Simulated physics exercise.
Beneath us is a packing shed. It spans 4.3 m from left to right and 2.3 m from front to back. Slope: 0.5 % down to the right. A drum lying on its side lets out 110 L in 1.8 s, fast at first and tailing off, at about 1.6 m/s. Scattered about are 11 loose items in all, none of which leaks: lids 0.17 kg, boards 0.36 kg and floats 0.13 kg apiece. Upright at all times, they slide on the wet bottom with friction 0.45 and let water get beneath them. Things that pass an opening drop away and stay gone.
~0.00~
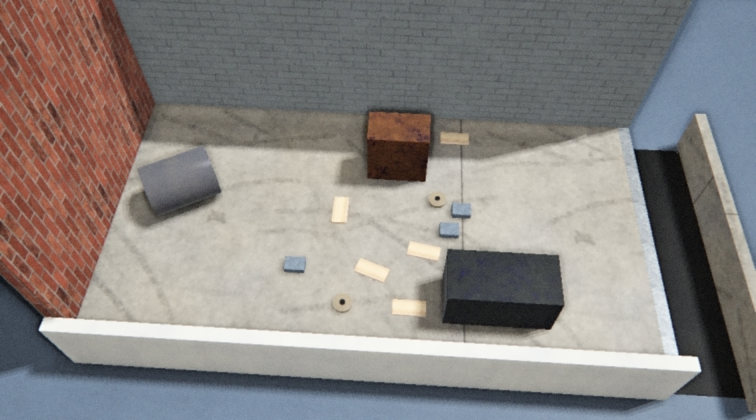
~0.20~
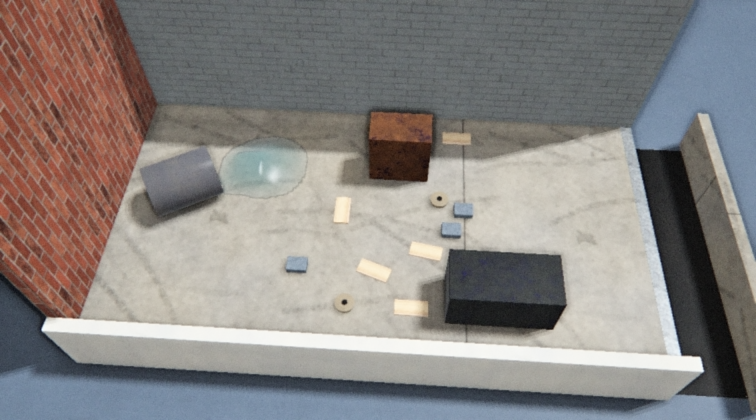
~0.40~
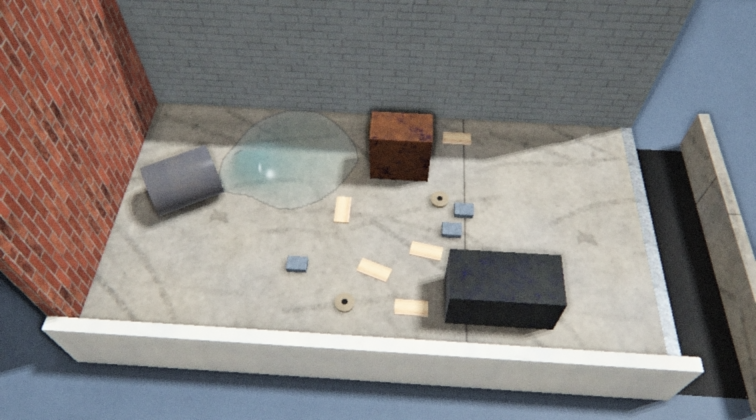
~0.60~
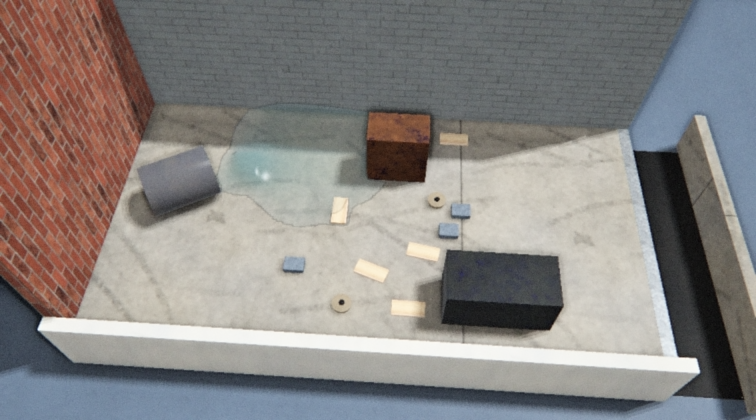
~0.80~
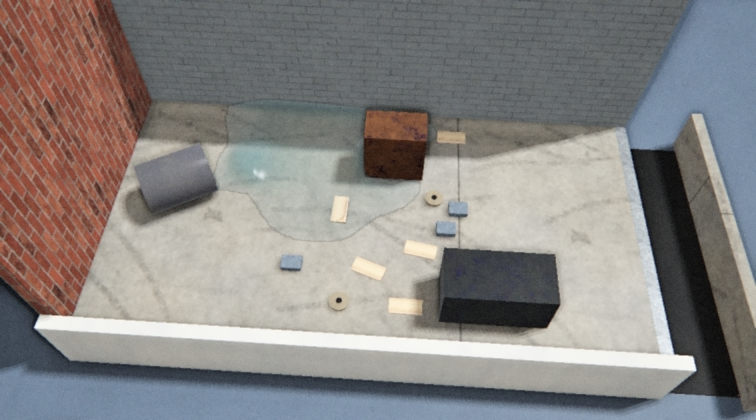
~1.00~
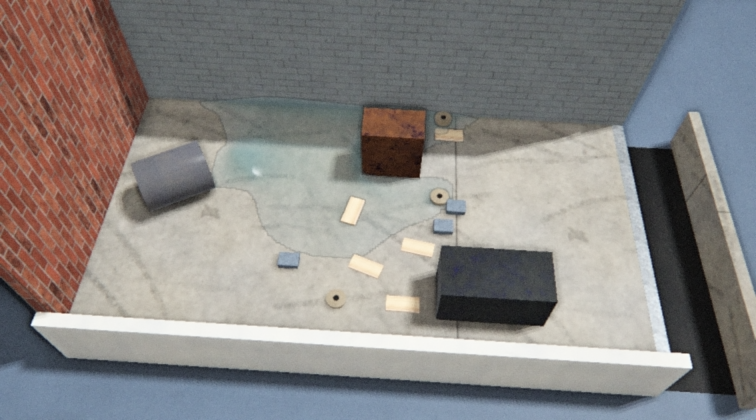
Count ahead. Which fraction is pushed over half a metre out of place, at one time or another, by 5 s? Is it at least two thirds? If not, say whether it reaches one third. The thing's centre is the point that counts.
No, but it reaches one third.
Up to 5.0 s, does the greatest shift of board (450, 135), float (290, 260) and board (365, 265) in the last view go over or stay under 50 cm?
In that order: More, short of it, short of it.
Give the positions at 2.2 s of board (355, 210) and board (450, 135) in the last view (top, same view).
First near (501, 256), second near (527, 205).
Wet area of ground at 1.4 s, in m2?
Roughly 3.5 m2.
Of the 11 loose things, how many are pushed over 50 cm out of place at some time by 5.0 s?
It comes to 7 of them.
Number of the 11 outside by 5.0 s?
The count by then is 6.
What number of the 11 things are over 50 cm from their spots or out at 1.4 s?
By my reckoning, 2.
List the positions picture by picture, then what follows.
The first picture shows a lid at (372, 128) rests on the ground; a board at (340, 210), on the bottom; water covers 0.0 m2; 0 of 11 have shifted.
The second picture shows a lid at (374, 128) rests on the ground; a board at (342, 210) rests on the ground; 0.4 m2 under water; 0 of 11 have shifted.
The third picture shows a lid at (374, 128), on the bottom; a board at (343, 209), on the bottom; 0.9 m2 under water; 0 of 11 have shifted.
In the fourth picture, a lid is out of sight; a board at (340, 210), on the bottom; water covers 1.4 m2; 1 of 11 have shifted.
In the fifth picture, a lid is out of sight; a board at (340, 209), on the bottom; water covers 1.9 m2; 1 of 11 have shifted.
The sixth picture shows a lid at (443, 118), afloat, 70 cm from its start; a board at (353, 210) floats, 16 cm from its start; water covers 2.3 m2; 3 of 11 have shifted.
After 1.4 s 2 of 11 are over 50 cm from their spots; 2 afloat.
After 2.2 s 6 of 11 are over 50 cm from their spots; 5 afloat.
After 3.5 s 7 of 11 are over 50 cm from their spots; 2 afloat.
After 5.0 s 7 of 11 are over 50 cm from their spots, and 7 have been at some point; 1 afloat.
